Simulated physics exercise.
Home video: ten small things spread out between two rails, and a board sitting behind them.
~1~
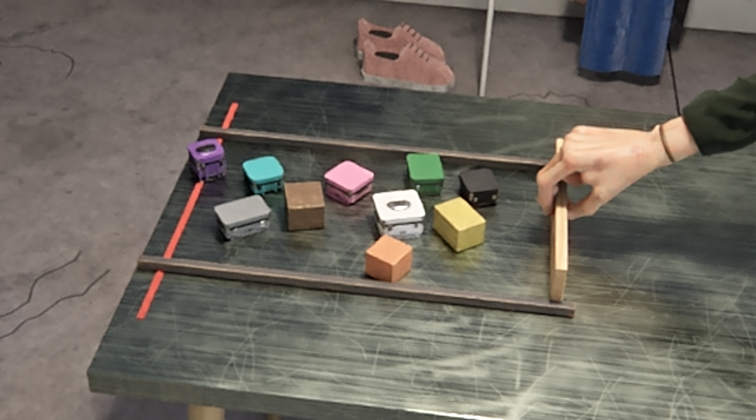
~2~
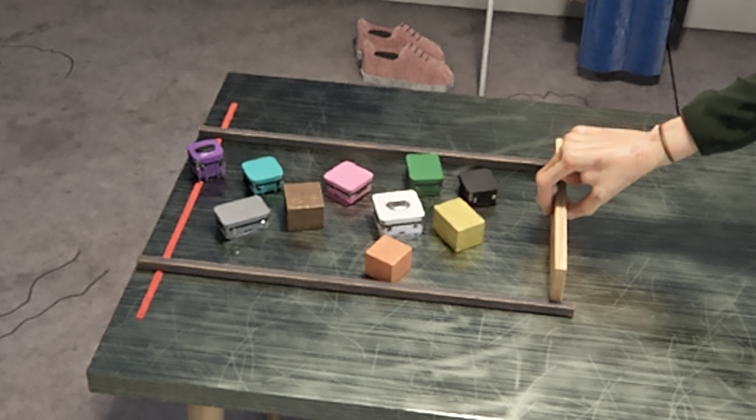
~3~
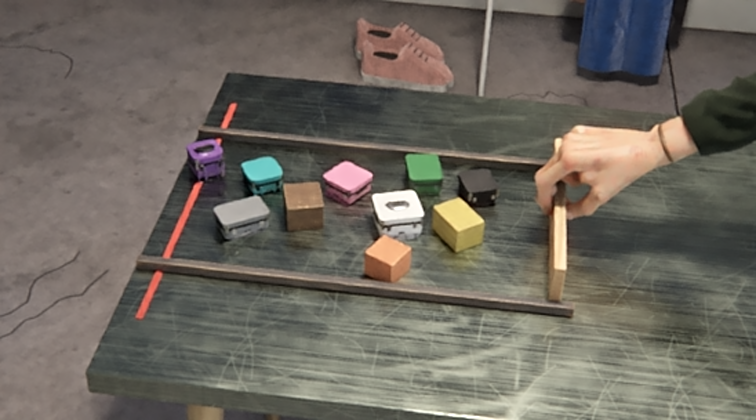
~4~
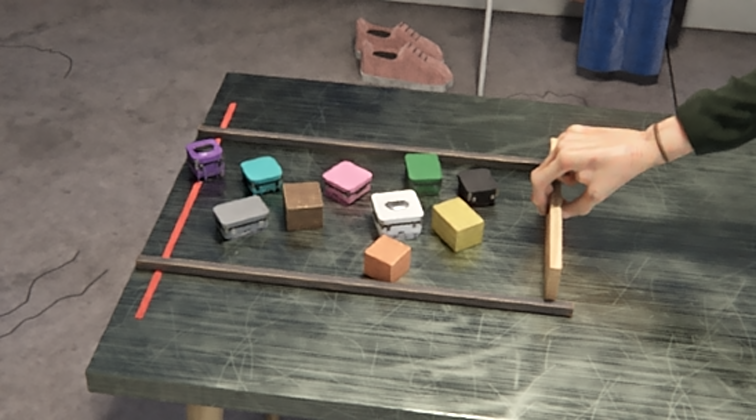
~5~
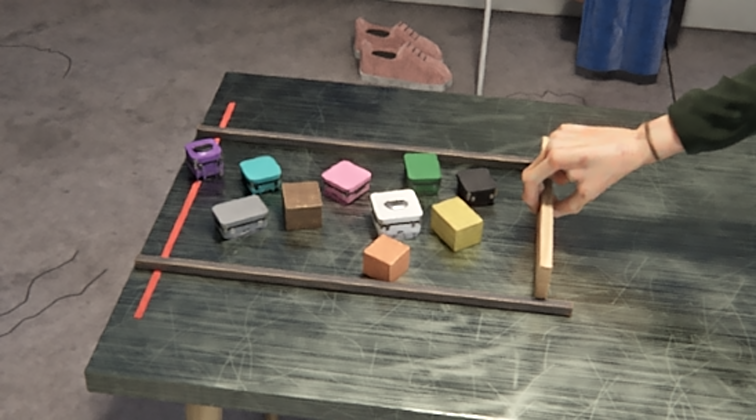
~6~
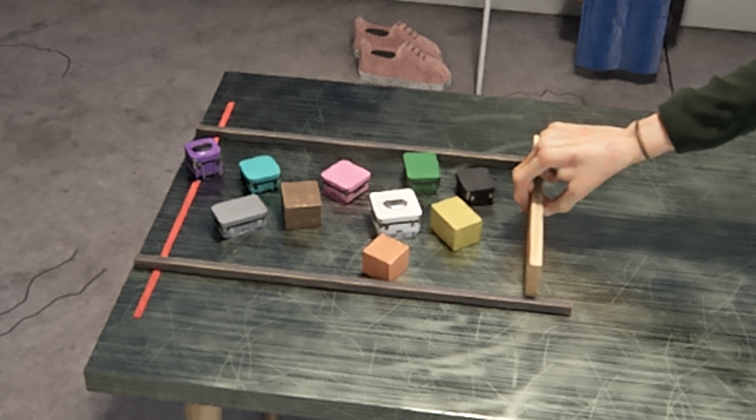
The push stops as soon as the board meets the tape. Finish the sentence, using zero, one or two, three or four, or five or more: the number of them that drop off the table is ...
The number that drop off the table is five or more.
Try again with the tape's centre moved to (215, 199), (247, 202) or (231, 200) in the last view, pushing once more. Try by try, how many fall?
Down on the floor: 4, 2 and 3.
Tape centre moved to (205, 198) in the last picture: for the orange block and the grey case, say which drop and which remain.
Orange block - safe; grey case - gone.
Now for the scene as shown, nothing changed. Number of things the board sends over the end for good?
The total comes to 7.
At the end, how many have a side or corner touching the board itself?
It's 3 of them.
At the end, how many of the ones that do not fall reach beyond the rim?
That would be 3.
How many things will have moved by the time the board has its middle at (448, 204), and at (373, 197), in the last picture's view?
At that stage 4; at the next, 8.
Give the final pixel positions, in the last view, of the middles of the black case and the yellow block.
I'd say approximately (190, 154) and then (173, 188).
Early on, none off yet; purple case at rest near (203, 159); grey case at rest near (240, 218); turquoise case at rest near (260, 176).
A while later, none off yet; purple case at rest near (203, 159); grey case travelled about its own width near (200, 224); turquoise case travelled a little near (250, 173).
Further along, one off so far; purple case on its side near (140, 214); grey case travelled about its own width near (181, 230); turquoise case travelled well along near (182, 160).
Finally, the number that fall off is five or more; lost, green case, white case, pink case, brown block, turquoise case, grey case and purple case.
